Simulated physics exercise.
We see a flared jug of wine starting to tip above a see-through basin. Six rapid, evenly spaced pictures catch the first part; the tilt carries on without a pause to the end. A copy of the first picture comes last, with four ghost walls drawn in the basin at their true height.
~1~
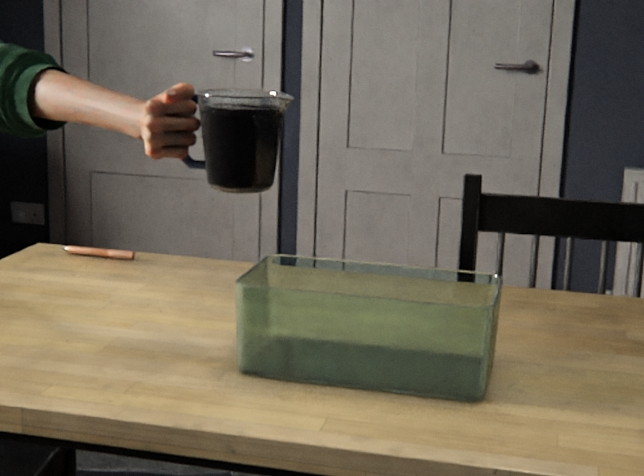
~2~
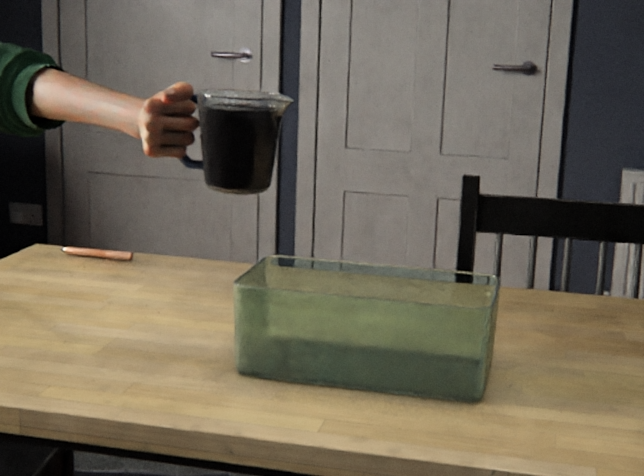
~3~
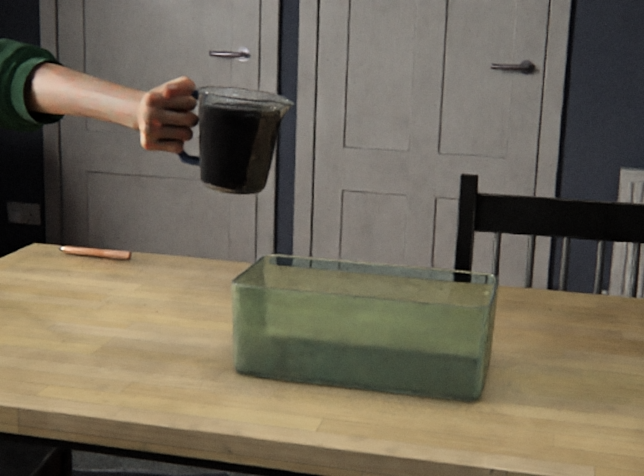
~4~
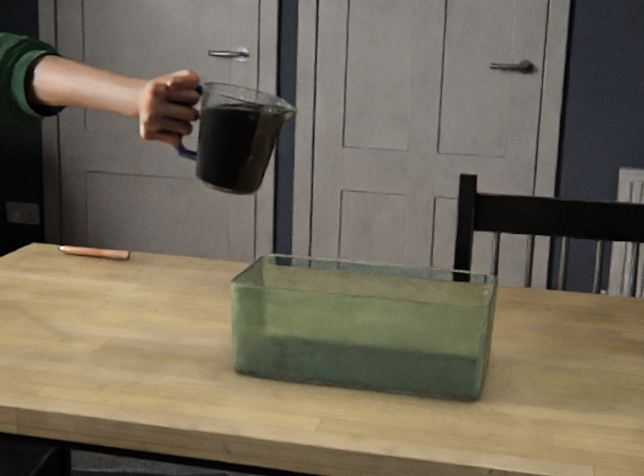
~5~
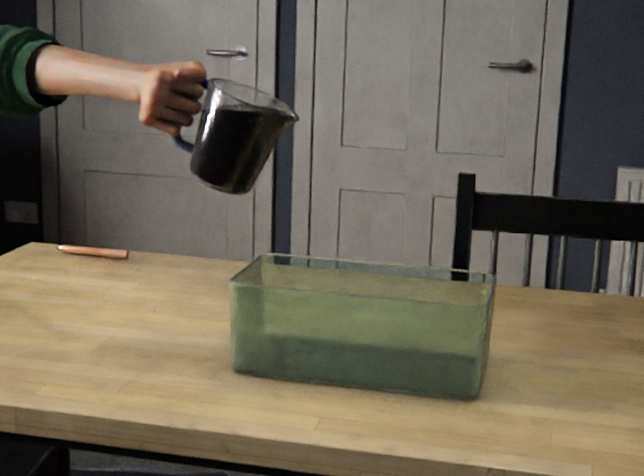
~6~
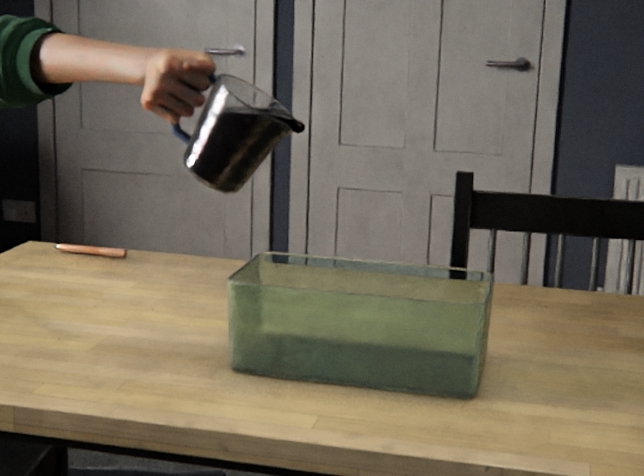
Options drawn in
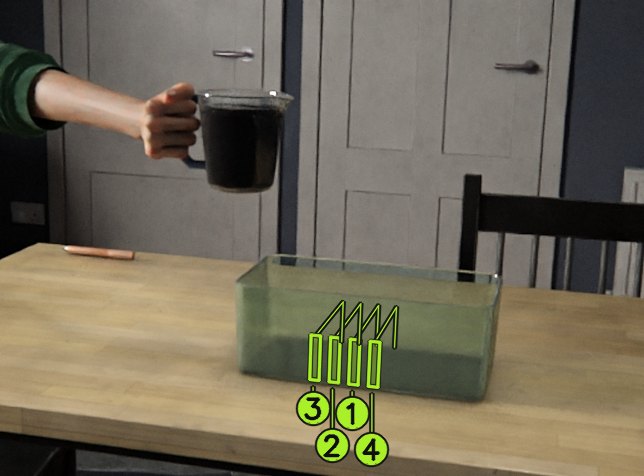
A hand in a green sleeve, reaching in from the left, holds a clear glass jug of dark wine above a greenish see-through basin on a light wooden table. Seen from slightly above, an orange stick lies at left, with grey doors and a black chair behind. The hand holds the jug upright, then steadily tilts it rightward until wine reaches the lip, while the view shifts very slightly.
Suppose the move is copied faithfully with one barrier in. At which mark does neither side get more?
Place 2 does it best.
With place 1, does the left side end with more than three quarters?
Yes.
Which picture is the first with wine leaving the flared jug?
In picture 6.
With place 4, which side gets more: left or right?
More ends on the left.
On the marked copy, 1 at (352, 391); 2 at (332, 389); 3 at (313, 386); 4 at (371, 393).
With 1, about 87 % ends left of the wall and 10 % right of it; 3 % is lost outside.
With 2, about 41 % ends left of the wall and 58 % right of it.
With 3, about 5 % ends left of the wall and 94 % right of it.
With 4, about 94 % ends left of the wall and 3 % right of it; 3 % is lost outside.
